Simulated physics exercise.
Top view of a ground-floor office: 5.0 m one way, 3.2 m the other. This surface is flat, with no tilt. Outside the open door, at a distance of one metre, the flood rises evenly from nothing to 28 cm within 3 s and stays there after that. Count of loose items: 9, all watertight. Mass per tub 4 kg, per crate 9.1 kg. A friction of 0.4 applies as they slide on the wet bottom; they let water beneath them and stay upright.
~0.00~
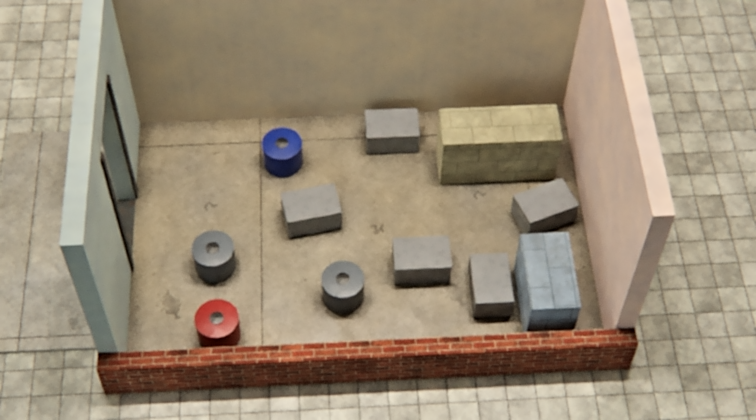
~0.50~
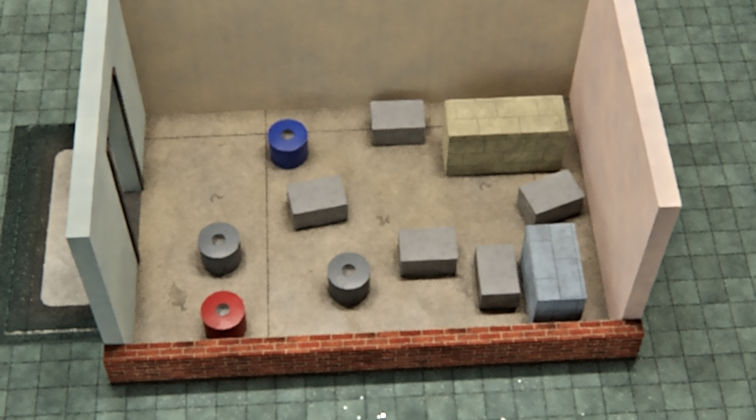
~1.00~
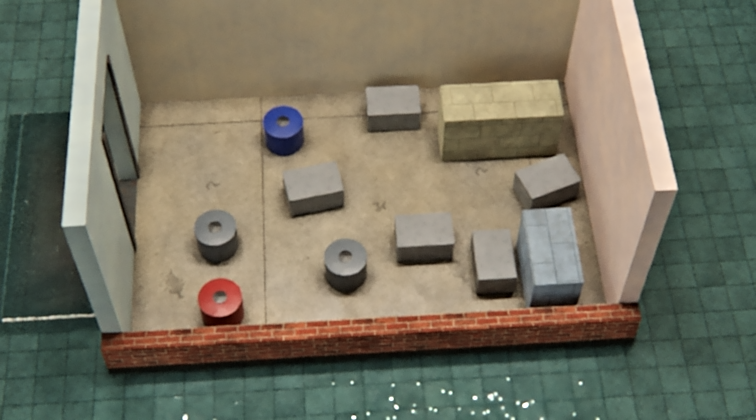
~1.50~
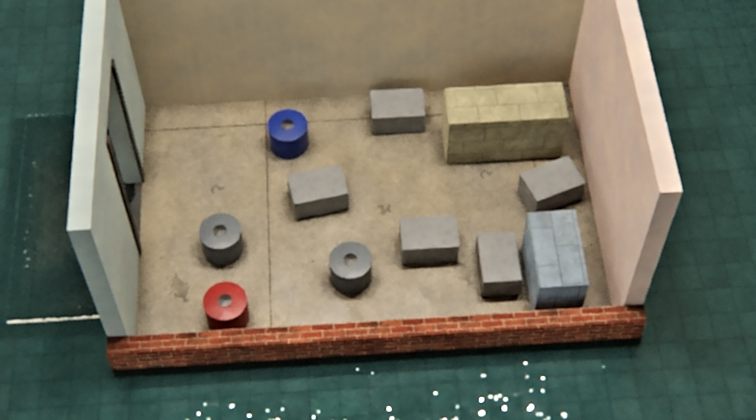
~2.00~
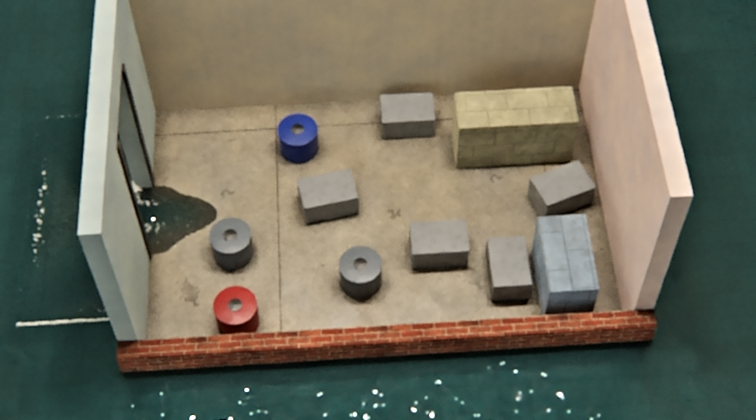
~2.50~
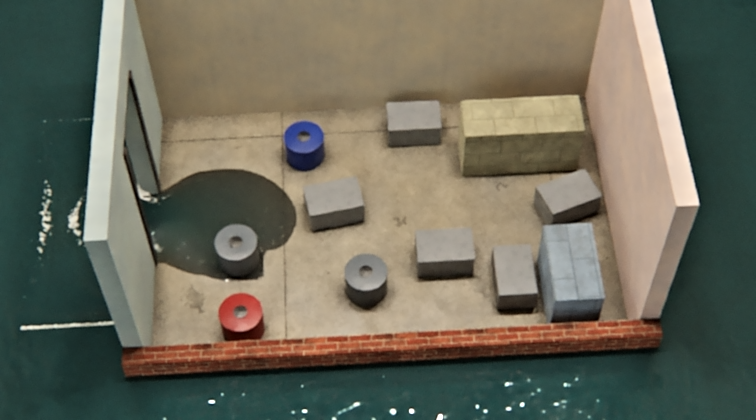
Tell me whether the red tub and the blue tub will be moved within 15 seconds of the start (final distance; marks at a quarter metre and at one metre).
Expect the red tub to be a little shifted and the blue tub to be well off its spot.
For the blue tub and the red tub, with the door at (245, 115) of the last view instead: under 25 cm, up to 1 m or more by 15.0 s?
Blue tub: Long trip; red tub: Long trip.
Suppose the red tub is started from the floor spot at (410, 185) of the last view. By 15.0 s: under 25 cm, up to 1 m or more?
It goes a long way.
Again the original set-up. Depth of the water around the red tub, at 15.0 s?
10 cm, roughly.
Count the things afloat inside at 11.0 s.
At that time, 9.
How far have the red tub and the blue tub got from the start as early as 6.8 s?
Roughly 20 and 250 cm.
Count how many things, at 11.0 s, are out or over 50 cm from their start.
The count is 7.
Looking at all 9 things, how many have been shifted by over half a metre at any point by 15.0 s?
Total: 8.
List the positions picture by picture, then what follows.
In the first frame, the red tub at (217, 318), on the bottom; the blue tub at (282, 143) rests on the ground; 0.0 m2 under water; 0 of 9 have shifted.
In the second frame, the red tub at (223, 310) rests on the ground; the blue tub at (287, 135) rests on the ground; 0.0 m2 under water; 0 of 9 have shifted.
In the third frame, the red tub at (220, 297), on the bottom; the blue tub at (283, 122) rests on the ground; 0.0 m2 under water; 0 of 9 have shifted.
In the fourth frame, the red tub at (225, 301) rests on the ground; the blue tub at (287, 125), on the bottom; water covers 0.0 m2; 0 of 9 have shifted.
In the fifth frame, the red tub at (235, 305), on the bottom; the blue tub at (297, 129), on the bottom; 0.4 m2 under water; 0 of 9 have shifted.
In the sixth frame, the red tub at (240, 312), on the bottom; the blue tub at (304, 137), on the bottom; water covers 1.6 m2; 0 of 9 have shifted.
After 3.5 s the red tub is near (240, 314), 0.0 m from its start, aground; the blue tub is near (324, 124), 0.3 m from its start, aground; 0 afloat.
After 6.8 s the red tub is near (242, 327), 0.2 m from its start, afloat; the blue tub is near (516, 100), 2.4 m from its start, afloat; 9 afloat.
After 11.0 s the red tub is near (169, 307), 0.7 m from its start, afloat; the blue tub is near (505, 96), 2.3 m from its start, afloat; 9 afloat.
After 15.0 s the red tub is near (278, 270), 0.6 m from its start, afloat; the blue tub is near (521, 92), 2.5 m from its start, afloat; 9 afloat.
